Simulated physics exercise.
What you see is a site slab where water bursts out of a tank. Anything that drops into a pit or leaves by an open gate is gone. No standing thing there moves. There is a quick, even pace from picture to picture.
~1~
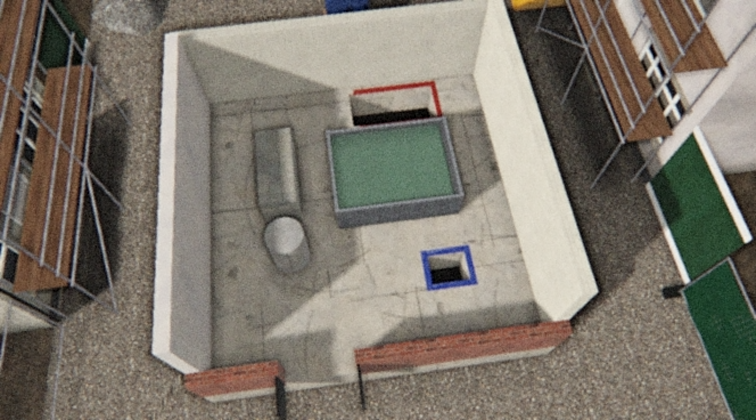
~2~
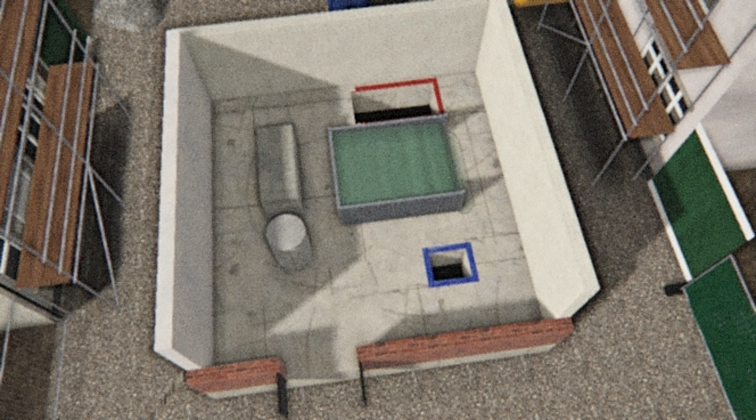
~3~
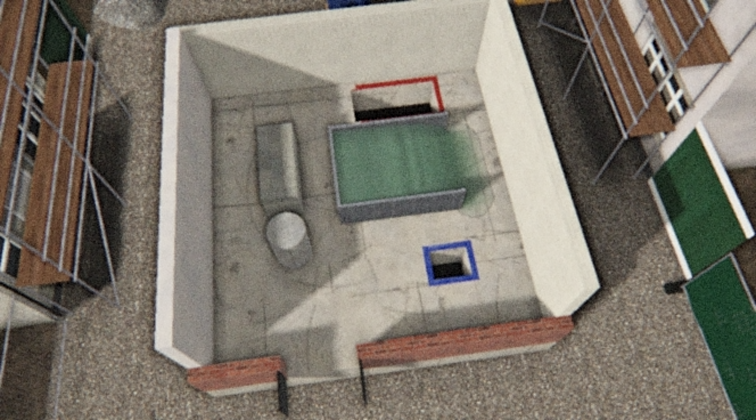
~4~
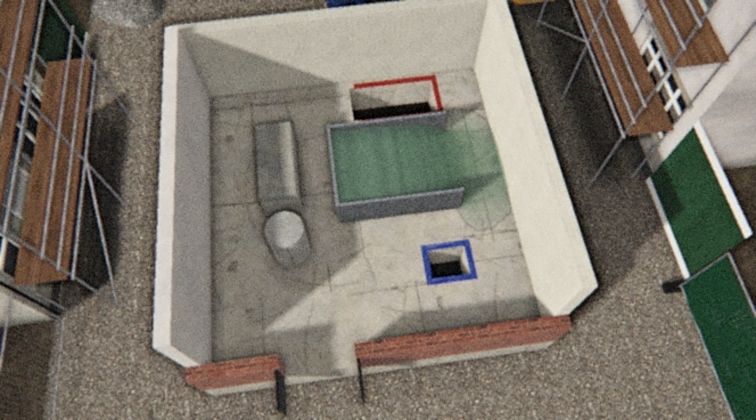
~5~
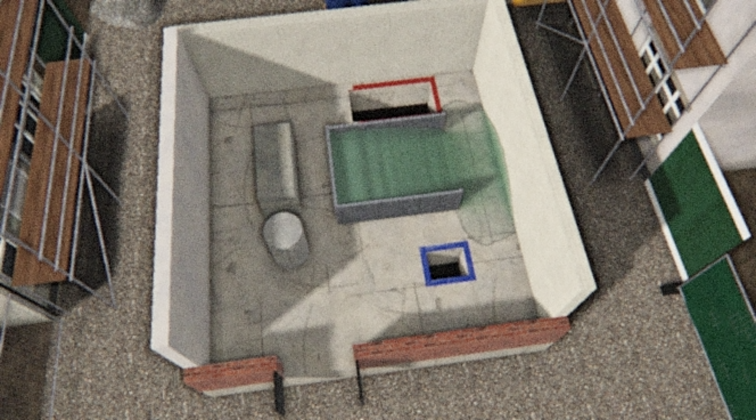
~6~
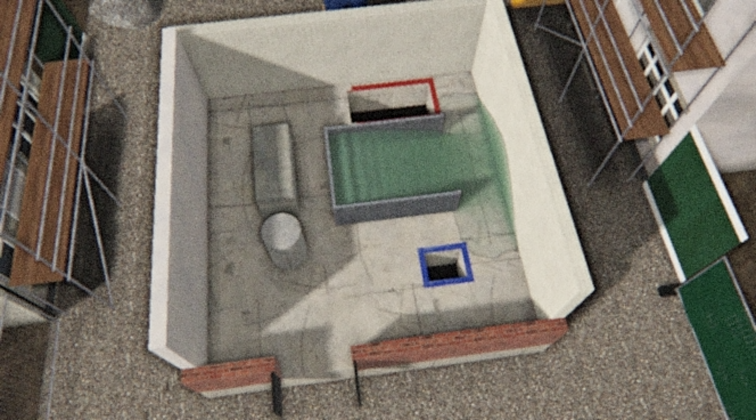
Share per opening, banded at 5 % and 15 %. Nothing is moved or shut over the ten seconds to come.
Gate - under 5 %, red pit - over 15 %, blue pit - 5 to 15 %.
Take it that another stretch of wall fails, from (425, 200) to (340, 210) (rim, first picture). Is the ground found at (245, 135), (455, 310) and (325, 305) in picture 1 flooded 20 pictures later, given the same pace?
Unsoaked, then soaked, then soaked.
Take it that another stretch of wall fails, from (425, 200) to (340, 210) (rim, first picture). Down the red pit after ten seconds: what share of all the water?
Red 12 %.
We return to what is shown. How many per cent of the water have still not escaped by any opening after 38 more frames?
I'd say roughly 64 percent.
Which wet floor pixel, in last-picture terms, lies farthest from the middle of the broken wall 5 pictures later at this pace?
My guess is roughly (532, 330).
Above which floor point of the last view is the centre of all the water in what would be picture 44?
I would point to (389, 217).
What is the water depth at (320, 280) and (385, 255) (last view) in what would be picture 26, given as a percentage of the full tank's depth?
Respectively about 2 and 0 per cent.
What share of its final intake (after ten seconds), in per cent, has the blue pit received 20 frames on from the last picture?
Near 30 in a hundred.
A moment on, water covers 15 % of the floor; the gate 0 %, the red pit 0 %, the blue pit 0 %.
Next, water covers 25 % of the floor; the gate 0 %, the red pit 3 %, the blue pit 1 %.
Then, water covers 50 % of the floor; the gate 0 %, the red pit 16 %, the blue pit 3 %.
Later, water covers 75 % of the floor; the gate 1 %, the red pit 29 %, the blue pit 7 %.
In the end, water covers 90 % of the floor; the gate 2 %, the red pit 37 %, the blue pit 10 %.
